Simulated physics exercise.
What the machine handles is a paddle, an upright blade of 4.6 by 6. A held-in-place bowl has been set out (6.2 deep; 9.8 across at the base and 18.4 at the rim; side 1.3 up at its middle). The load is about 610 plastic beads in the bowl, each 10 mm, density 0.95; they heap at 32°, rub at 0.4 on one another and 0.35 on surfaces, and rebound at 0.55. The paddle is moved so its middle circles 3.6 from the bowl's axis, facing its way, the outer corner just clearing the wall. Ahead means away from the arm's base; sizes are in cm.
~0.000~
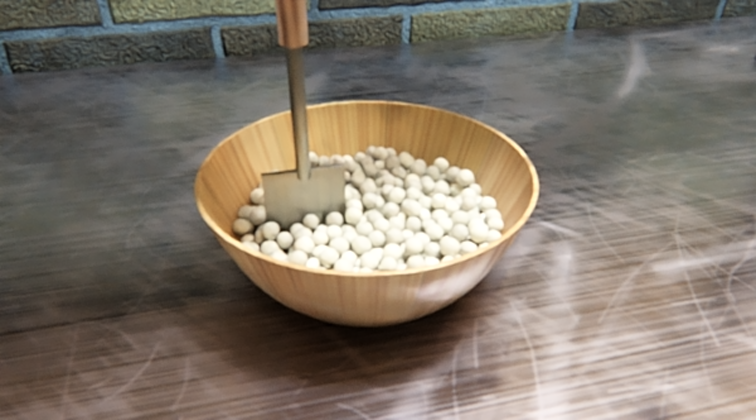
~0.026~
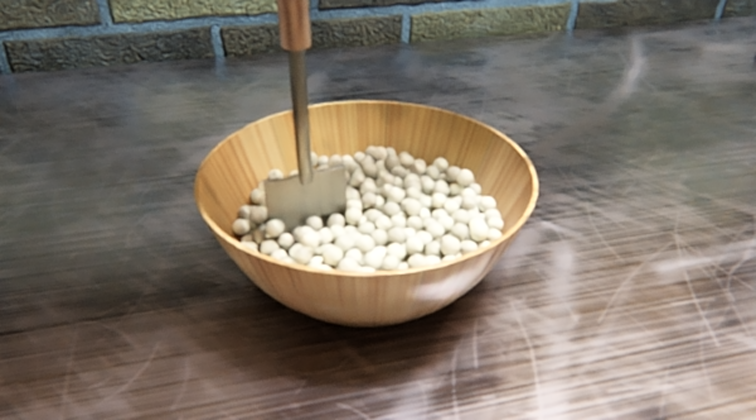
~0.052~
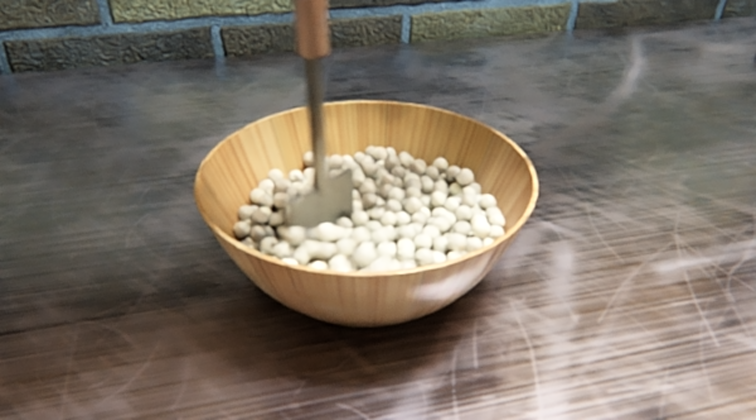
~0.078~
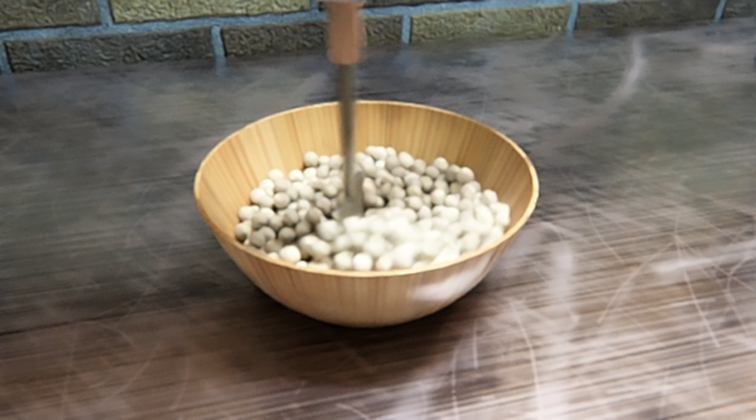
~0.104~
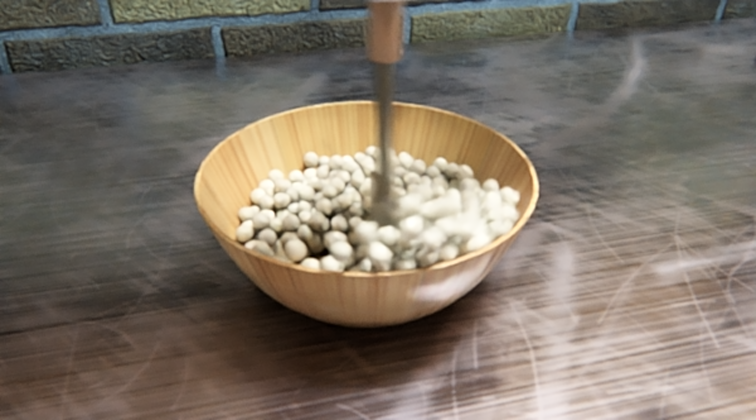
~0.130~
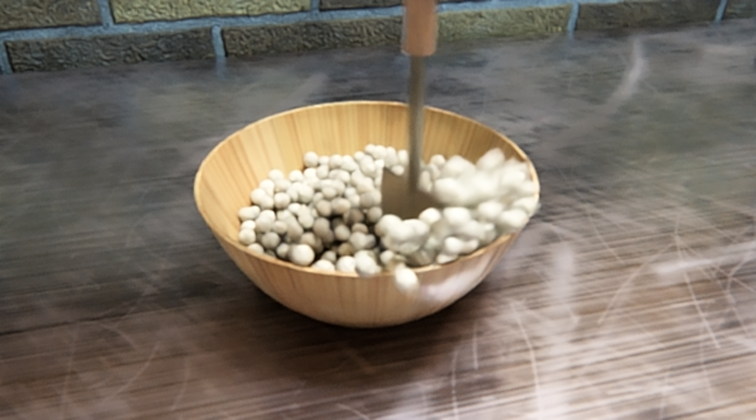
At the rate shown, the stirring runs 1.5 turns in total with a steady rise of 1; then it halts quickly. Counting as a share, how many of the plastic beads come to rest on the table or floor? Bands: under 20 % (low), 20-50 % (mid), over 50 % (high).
Mid.
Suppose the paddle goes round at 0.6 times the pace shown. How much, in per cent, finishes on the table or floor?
Estimated share: Close to 10 per cent.
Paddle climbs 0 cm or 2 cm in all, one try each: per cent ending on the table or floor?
I'd reckon around 45 and 40 per cent.
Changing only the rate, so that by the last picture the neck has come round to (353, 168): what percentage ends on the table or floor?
About 10 %.
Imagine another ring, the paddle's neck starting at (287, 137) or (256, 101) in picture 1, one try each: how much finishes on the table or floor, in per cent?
Close to 50 per cent for the first and close to 10 per cent for the second.
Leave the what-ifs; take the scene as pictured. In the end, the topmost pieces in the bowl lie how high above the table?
I'd say close to 5.5 centimetres.
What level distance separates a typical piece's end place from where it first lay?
About 10 centimetres.
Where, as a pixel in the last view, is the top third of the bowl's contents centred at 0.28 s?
Centre estimate: Approx. (324, 127) px.
After 0.28 s, 279° round, highest piece 11 above the table; 491 in the bowl, 23 on the table or floor, 94 in flight or on the tool.
After 0.43 s, 78° round, highest piece 9 above the table; 401 in the bowl, 161 on the table or floor, 46 in flight or on the tool.
After 0.70 s, 180° round, highest piece 5 above the table; 373 in the bowl, 235 on the table or floor.
After 1.40 s, 180° round, highest piece 5 above the table; 373 in the bowl, 235 on the table or floor.
At rest, 373 in the bowl, 235 on the table or floor. That is 39 % on the table or floor.
